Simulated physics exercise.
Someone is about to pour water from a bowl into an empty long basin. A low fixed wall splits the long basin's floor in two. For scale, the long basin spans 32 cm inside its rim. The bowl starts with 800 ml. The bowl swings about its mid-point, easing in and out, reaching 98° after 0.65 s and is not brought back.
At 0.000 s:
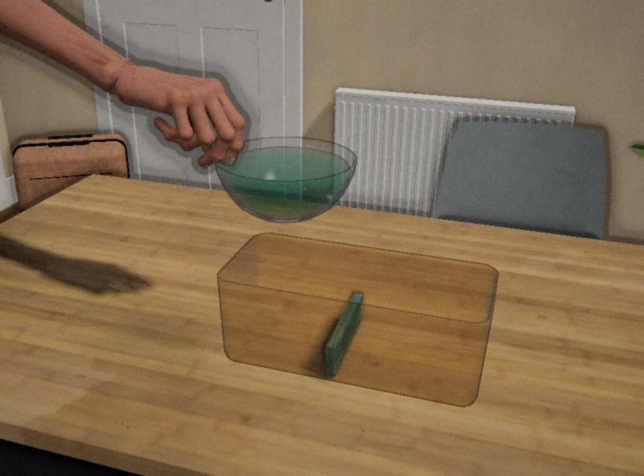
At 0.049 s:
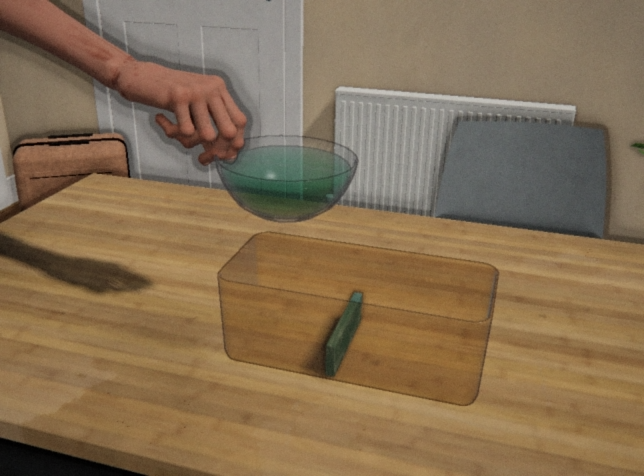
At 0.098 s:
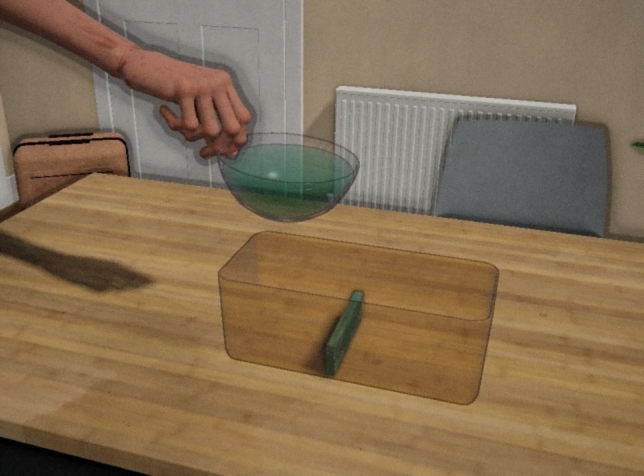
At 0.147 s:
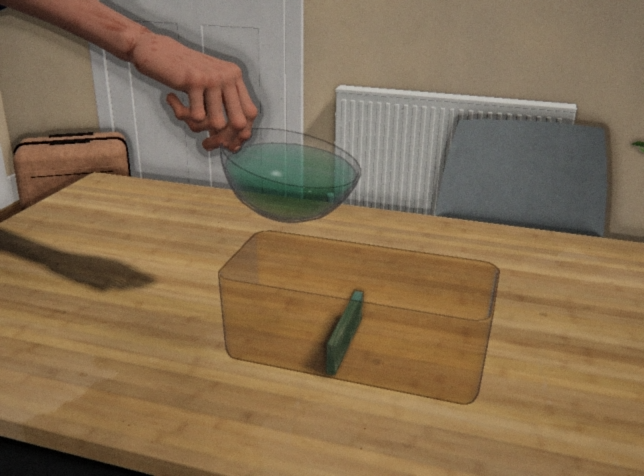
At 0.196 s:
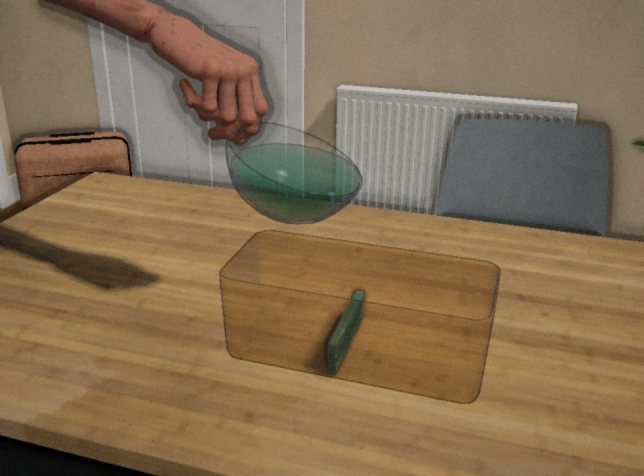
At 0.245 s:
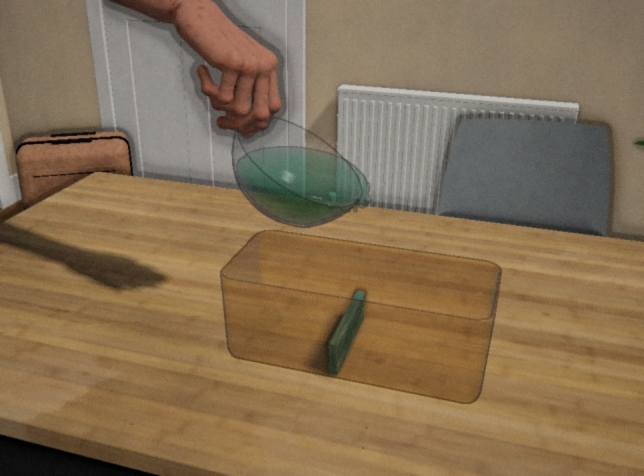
In this clip, a hand at the left tilts a clear bowl of green liquid rightward above a transparent basin with a low green divider on a wooden table, slowly at first, then more steeply, as liquid reaches the rim.
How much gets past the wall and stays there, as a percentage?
About 80 per cent.
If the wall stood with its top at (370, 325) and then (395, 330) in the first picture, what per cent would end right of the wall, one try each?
First 60, then 30 per cent.
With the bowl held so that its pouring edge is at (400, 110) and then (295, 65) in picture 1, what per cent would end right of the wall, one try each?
In turn about 80 and 55 per cent.
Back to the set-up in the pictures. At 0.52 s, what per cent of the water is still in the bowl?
About 10 per cent.
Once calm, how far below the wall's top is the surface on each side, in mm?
Some 38 mm on the left and 18 mm on the right.
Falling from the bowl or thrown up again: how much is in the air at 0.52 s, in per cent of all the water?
About 24 per cent.
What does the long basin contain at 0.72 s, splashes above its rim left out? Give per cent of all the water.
Near 92 in a hundred.
By 0.52 s the tilt is 88° and 10 per cent is still to pour, 0 is left of the wall and 65 right of it.
By 0.72 s the tilt is 98° and 0 per cent is still to pour, 14 is left of the wall and 78 right of it.
By 0.92 s the tilt is 98° and 0 per cent is still to pour, 17 is left of the wall and 81 right of it.
By 1.15 s the tilt is 98° and 0 per cent is still to pour, 18 is left of the wall and 80 right of it.
At rest 18 per cent lies left of the wall, 80 right of it and 2 outside.
